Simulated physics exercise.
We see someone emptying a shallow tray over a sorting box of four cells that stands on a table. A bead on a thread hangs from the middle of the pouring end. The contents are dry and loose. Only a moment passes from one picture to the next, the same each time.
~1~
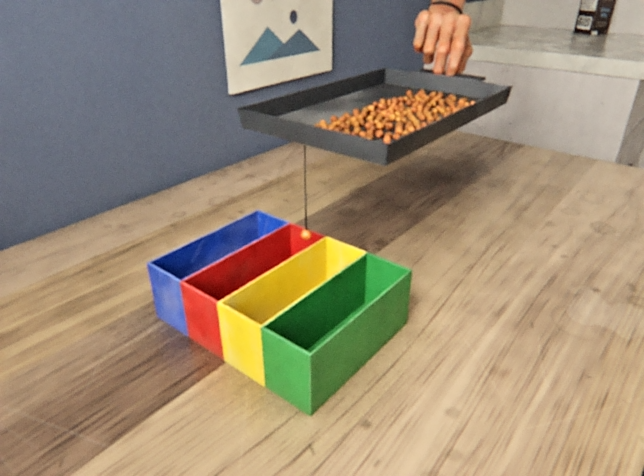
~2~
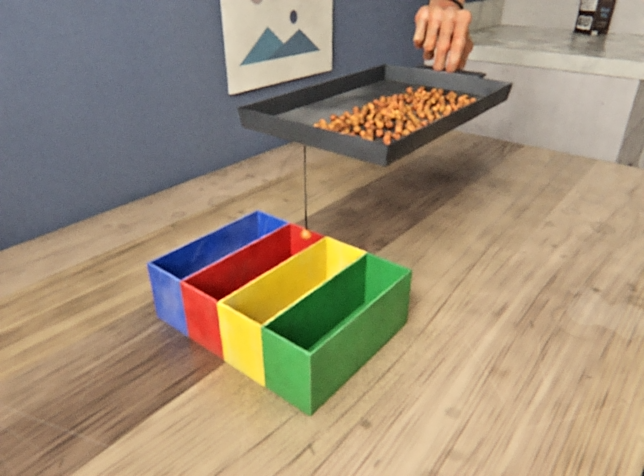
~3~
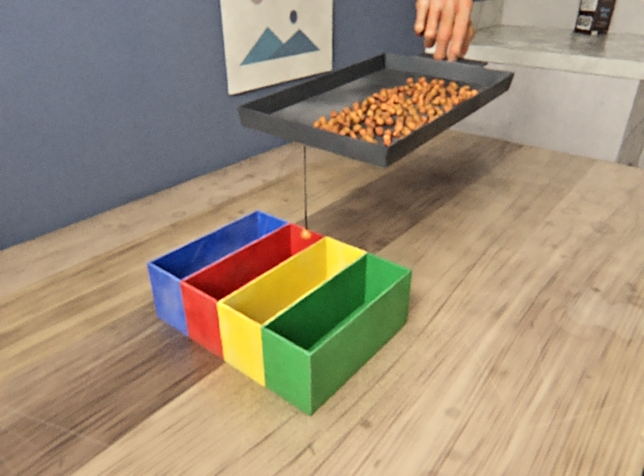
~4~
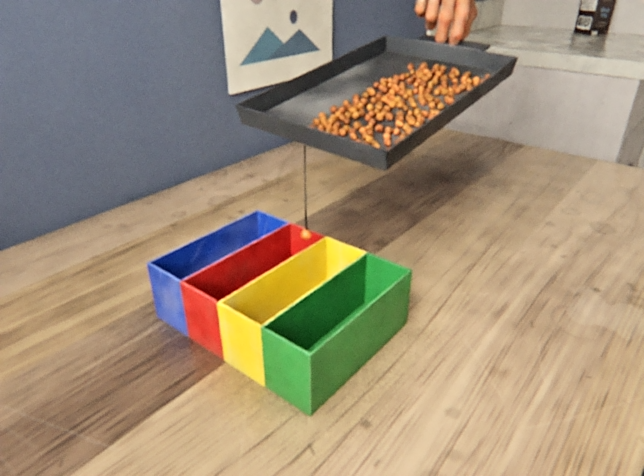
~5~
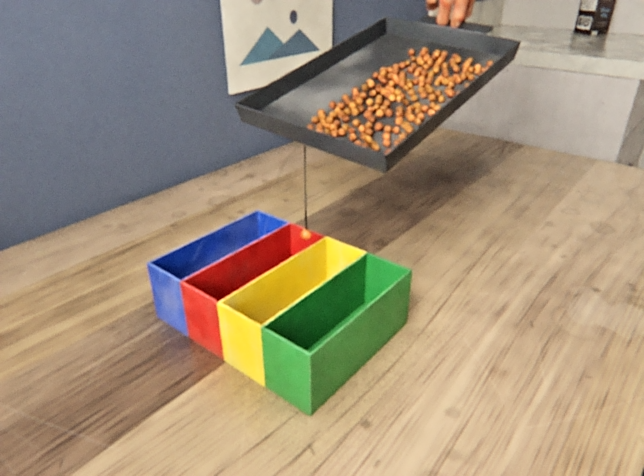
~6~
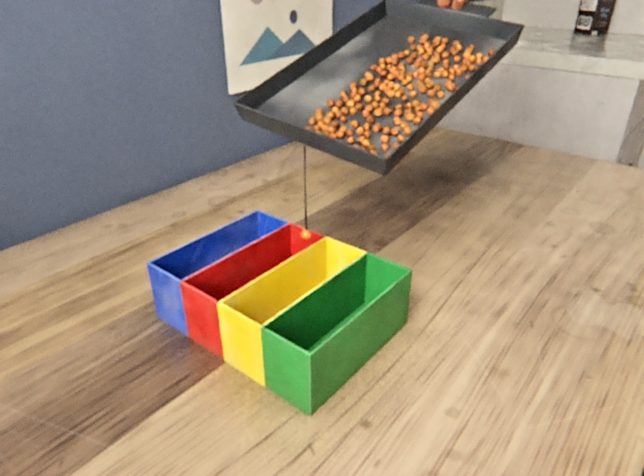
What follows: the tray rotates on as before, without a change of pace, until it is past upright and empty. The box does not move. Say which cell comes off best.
The green cell gets the most.
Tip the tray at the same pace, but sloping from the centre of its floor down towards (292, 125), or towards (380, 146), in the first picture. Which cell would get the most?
One: Blue. Two: The green cell.
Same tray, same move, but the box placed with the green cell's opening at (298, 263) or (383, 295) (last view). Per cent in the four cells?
First some 10, then 100 per cent.
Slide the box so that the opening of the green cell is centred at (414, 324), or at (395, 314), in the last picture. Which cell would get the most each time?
One: The yellow one. Two: The yellow cell.
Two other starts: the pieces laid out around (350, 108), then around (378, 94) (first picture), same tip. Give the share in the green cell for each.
First some 60, then 70 per cent.
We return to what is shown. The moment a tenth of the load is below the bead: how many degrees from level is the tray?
Around 85° of tilt.
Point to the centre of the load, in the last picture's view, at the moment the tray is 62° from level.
Roughly at (369, 131).
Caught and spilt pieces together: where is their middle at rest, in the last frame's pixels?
Around (333, 349).
Shortly afterwards, tray tipped steeply; all but a few on the tray; only a few in the green cell; a little falling or outside the box.
Next, tray tipped past a quarter turn; near two thirds on the tray; a little in the green cell; only a few in the yellow cell; near a quarter falling or outside the box.
Some moments later, tray tipped past a quarter turn; the bulk in the green cell; near a quarter in the yellow cell; a little falling or outside the box.
In the end, tray tipped past a quarter turn; the bulk in the green cell; near a quarter in the yellow cell; none at all in the red cell; none at all in the blue cell; a little outside the box.
